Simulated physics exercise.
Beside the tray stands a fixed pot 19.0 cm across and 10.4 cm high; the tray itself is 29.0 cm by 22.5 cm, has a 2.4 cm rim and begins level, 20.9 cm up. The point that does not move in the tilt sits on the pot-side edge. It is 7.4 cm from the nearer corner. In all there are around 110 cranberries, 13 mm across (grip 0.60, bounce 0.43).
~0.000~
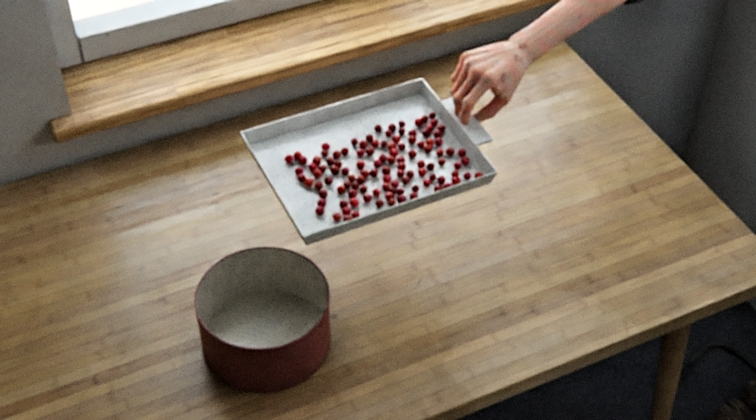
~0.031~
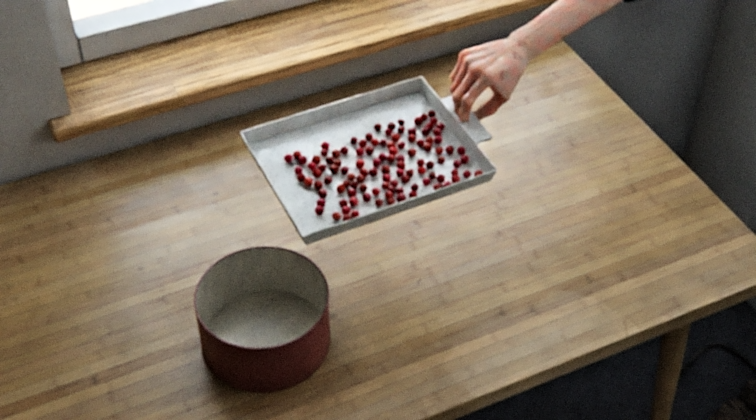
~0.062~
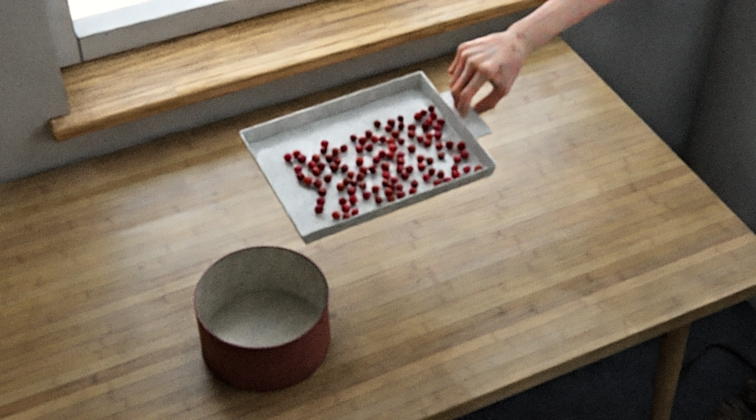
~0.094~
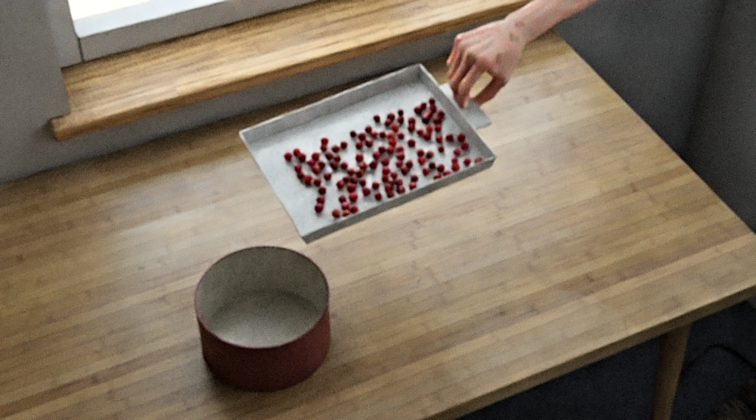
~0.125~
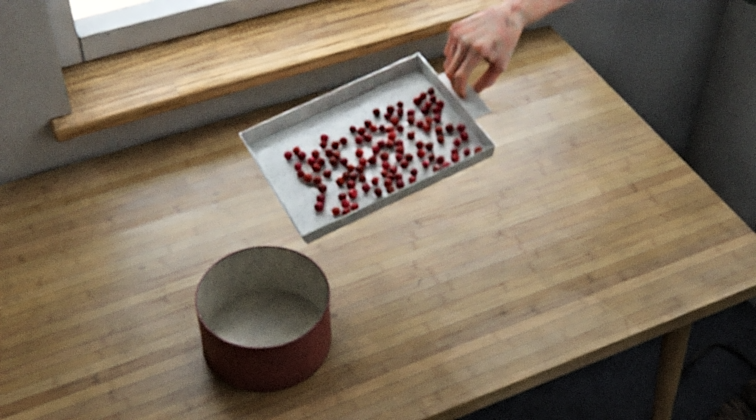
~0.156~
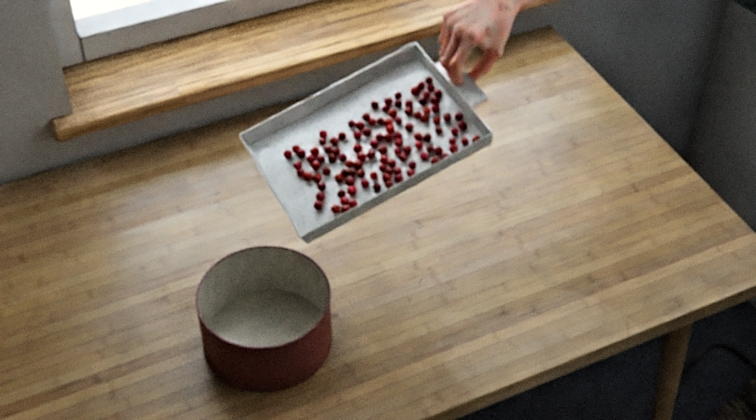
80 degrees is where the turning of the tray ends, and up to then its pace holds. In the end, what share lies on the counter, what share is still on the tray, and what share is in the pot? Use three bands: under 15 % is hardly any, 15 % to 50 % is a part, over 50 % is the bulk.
Shares - counter: A part; left on the tray: A part; pot: A part.
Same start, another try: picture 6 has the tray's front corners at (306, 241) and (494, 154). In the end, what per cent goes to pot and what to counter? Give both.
That works out as pot 70 and counter 10.
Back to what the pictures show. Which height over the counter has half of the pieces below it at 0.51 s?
Median height: Approx. 26 cm.
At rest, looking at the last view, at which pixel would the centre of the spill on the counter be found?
Roughly at pixel (170, 277) in the last view.
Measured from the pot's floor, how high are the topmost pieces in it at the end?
Some 1.5 cm above the floor.
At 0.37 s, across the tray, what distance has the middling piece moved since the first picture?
By then it sits near 3 cm from where it began.
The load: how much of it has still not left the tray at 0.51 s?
Close to 100 in a hundred.
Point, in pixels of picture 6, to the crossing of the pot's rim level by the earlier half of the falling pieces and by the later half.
The first half passes near (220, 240) and the second half near (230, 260).
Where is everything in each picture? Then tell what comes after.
Tray tilt 0 degrees, front corners at (306, 233) and (493, 170); middle of the pieces at (386, 171); pot at (262, 296), in the first picture.
Tray tilt 1 degrees, front corners at (305, 232) and (492, 168); middle of the pieces at (386, 170), in the second picture.
Tray tilt 3 degrees, front corners at (304, 232) and (492, 163); middle of the pieces at (385, 167), in the third picture.
Tray tilt 6 degrees, front corners at (304, 232) and (492, 155), lowest corner left back; middle of the pieces at (385, 162), in the fourth picture.
Tray tilt 10 degrees, front corners at (303, 232) and (491, 144), lowest corner left back; middle of the pieces at (385, 156), in the fifth picture.
Tray tilt 15 degrees, front corners at (302, 233) and (488, 132), lowest corner left back; middle of the pieces at (383, 150); pot at (264, 295). The tray's pace is about 155 degrees a second, in the sixth picture.
After 0.37 s, tilt 48 degrees; the tray holds 100 %, the pot 0 %.
Then, at 0.51 s, tilt 70 degrees; the tray holds 100 %, the pot 0 %.
After 0.78 s, tilt 80 degrees; the tray holds 40 %, the pot 25 %.
In the end, at 1.7 s, counter 35 %, tray 35 %, pot 30 %.
